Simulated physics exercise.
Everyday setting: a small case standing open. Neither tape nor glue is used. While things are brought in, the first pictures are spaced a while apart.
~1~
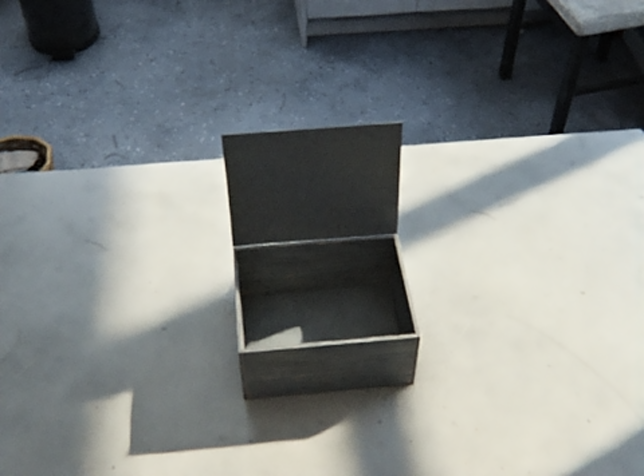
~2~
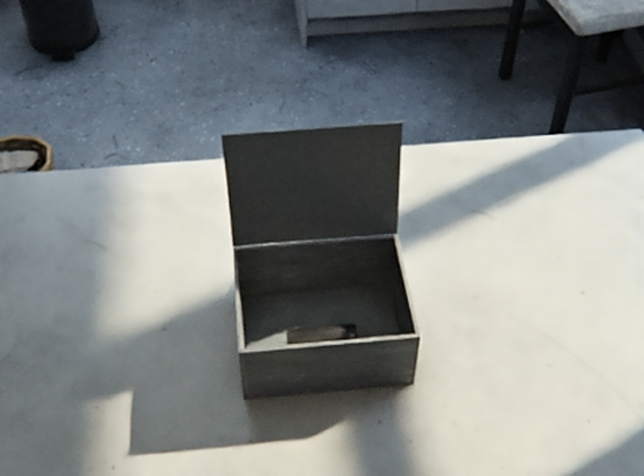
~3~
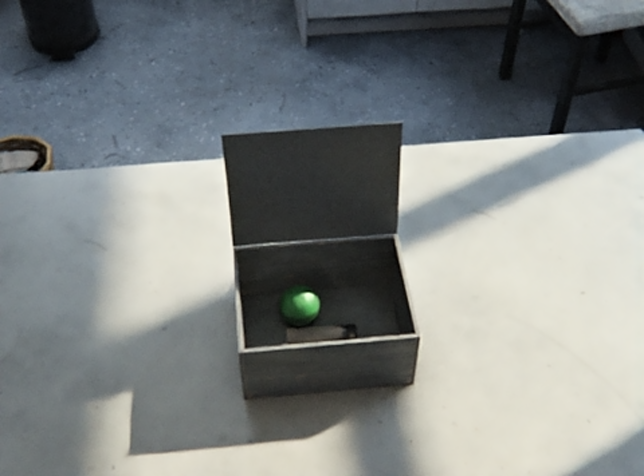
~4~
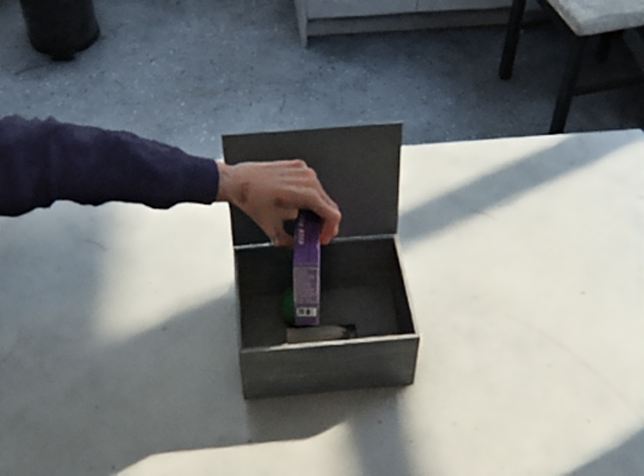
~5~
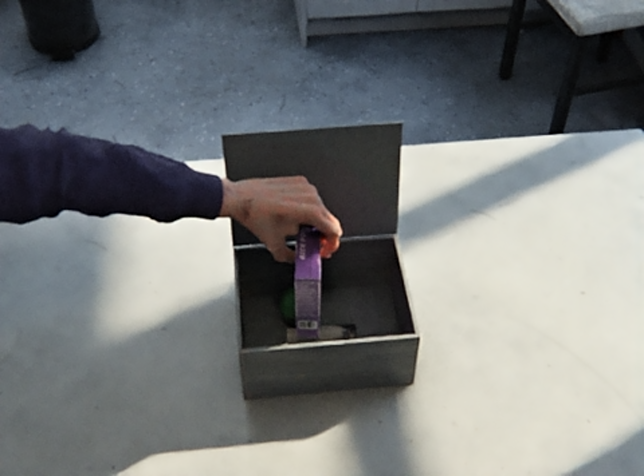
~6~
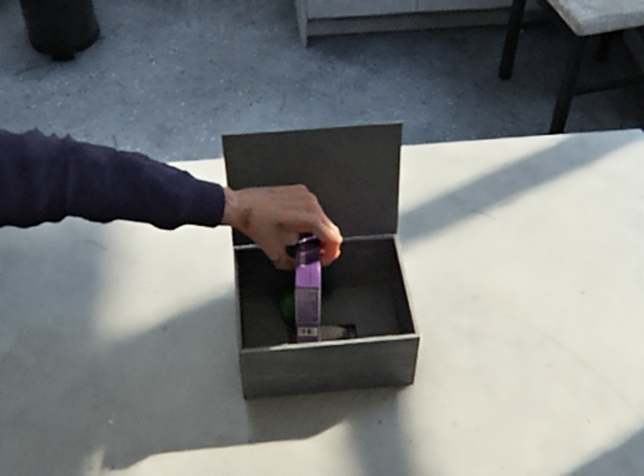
A hand lowers a purple packet into an open box holding a green ball.
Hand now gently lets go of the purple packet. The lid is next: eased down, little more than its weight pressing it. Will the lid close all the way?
Yes.
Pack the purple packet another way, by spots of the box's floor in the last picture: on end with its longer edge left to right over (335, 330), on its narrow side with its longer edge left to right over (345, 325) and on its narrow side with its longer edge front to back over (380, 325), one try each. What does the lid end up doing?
Lid, in order: Fully down, fully down, held open.
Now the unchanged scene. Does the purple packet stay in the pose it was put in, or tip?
At the finish the purple packet goes crooked.
Then, 0.70 s on from there, purple packet on its side near (349, 318); green ball shifted about its own width; black shaker shifted about its own width.
Then, 1.80 s on from there, lid 47° above the rim; purple packet on its side near (348, 317); green ball shifted about its own width; black shaker shifted about its own width.
In the end, lid shut; toppled in the box, purple packet; moved from the start, green ball; black shaker unmoved. At the end, from the last picture's camera, purple packet near (348, 319).
